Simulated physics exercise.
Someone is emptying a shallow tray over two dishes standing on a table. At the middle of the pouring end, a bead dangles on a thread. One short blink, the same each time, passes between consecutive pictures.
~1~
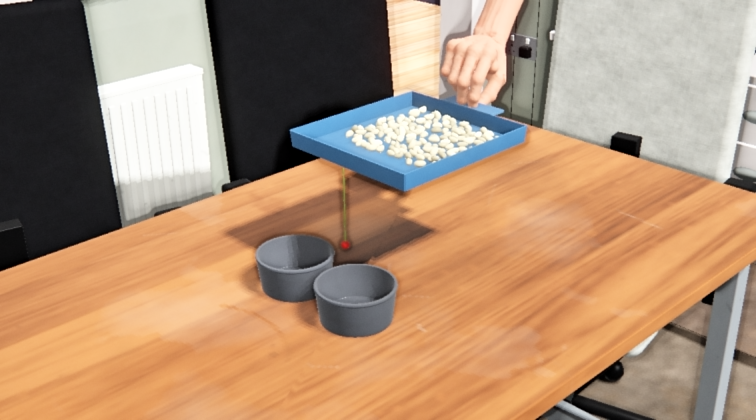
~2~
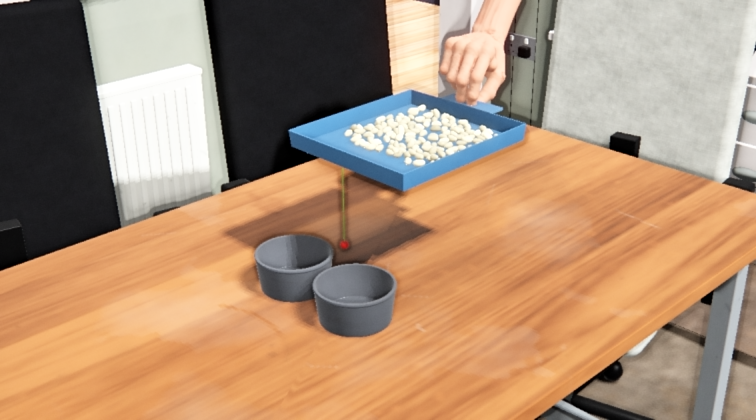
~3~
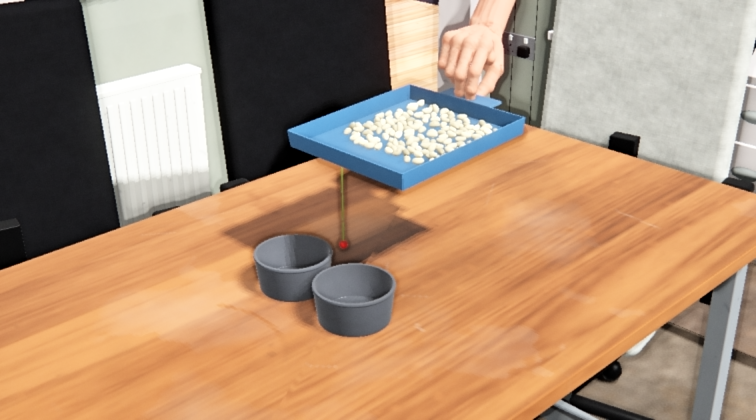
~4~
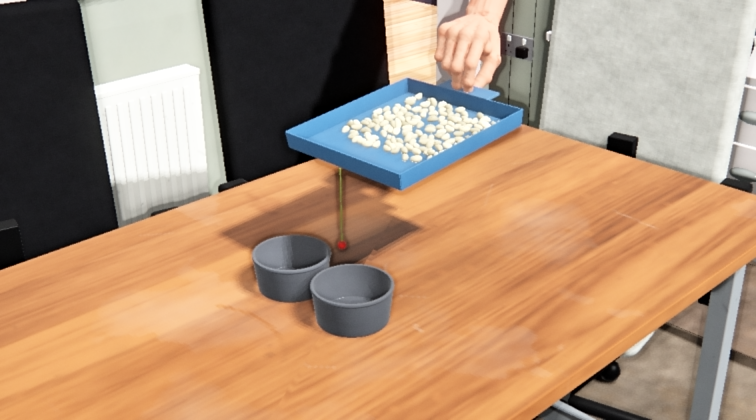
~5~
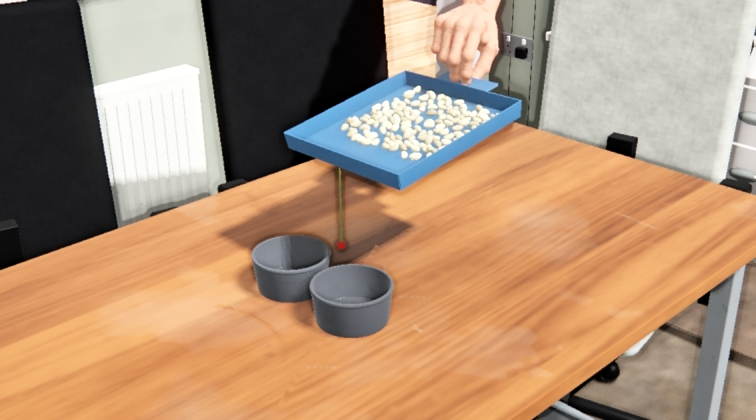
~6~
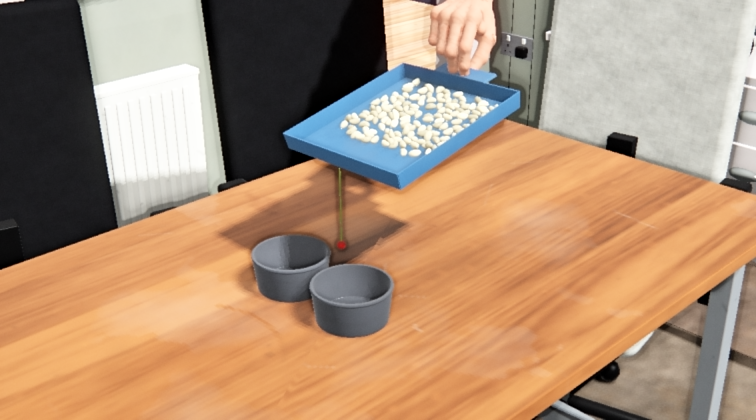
In the video, a hand holds a blue tray of white beans above two dark gray dishes on a wooden table, then slowly raises its far side, tilting the tray slightly toward the dishes while the beans stay on it.
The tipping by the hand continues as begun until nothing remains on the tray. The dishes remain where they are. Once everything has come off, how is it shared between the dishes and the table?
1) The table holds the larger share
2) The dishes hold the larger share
The dishes hold the larger share (2).
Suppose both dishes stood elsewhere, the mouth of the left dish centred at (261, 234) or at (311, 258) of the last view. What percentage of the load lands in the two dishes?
Close to 60 in a hundred, then close to 50 in a hundred.
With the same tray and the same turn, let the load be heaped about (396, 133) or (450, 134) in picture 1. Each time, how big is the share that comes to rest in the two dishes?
First case: Some 70 %; second case: Some 70 %.
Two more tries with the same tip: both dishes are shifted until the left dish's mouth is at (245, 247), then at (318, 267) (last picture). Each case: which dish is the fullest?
The right of the pair the first time, the left of the pair the second.
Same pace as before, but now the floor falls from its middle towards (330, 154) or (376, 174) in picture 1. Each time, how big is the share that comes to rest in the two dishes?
60 %, give or take, and then 70 %.
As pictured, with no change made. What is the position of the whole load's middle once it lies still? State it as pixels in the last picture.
Centre at rest: Close to (299, 291).
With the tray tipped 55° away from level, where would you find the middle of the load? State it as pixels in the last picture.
Roughly at (348, 138).
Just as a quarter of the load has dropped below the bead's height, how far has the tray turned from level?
Near 105 degrees.
Shortly afterwards, tray tipped steeply; the whole lot on the tray.
Next, tray tipped right over; all but a few on the tray; only a few in the right dish; only a few in the left dish; only a few outside both; a little in the air.
Some moments later, tray tipped past a quarter turn; near a third in the right dish; near half in the left dish; near a quarter outside both.
In the end, tray tipped past a quarter turn; near a third in the right dish; near half in the left dish; near a quarter outside both.
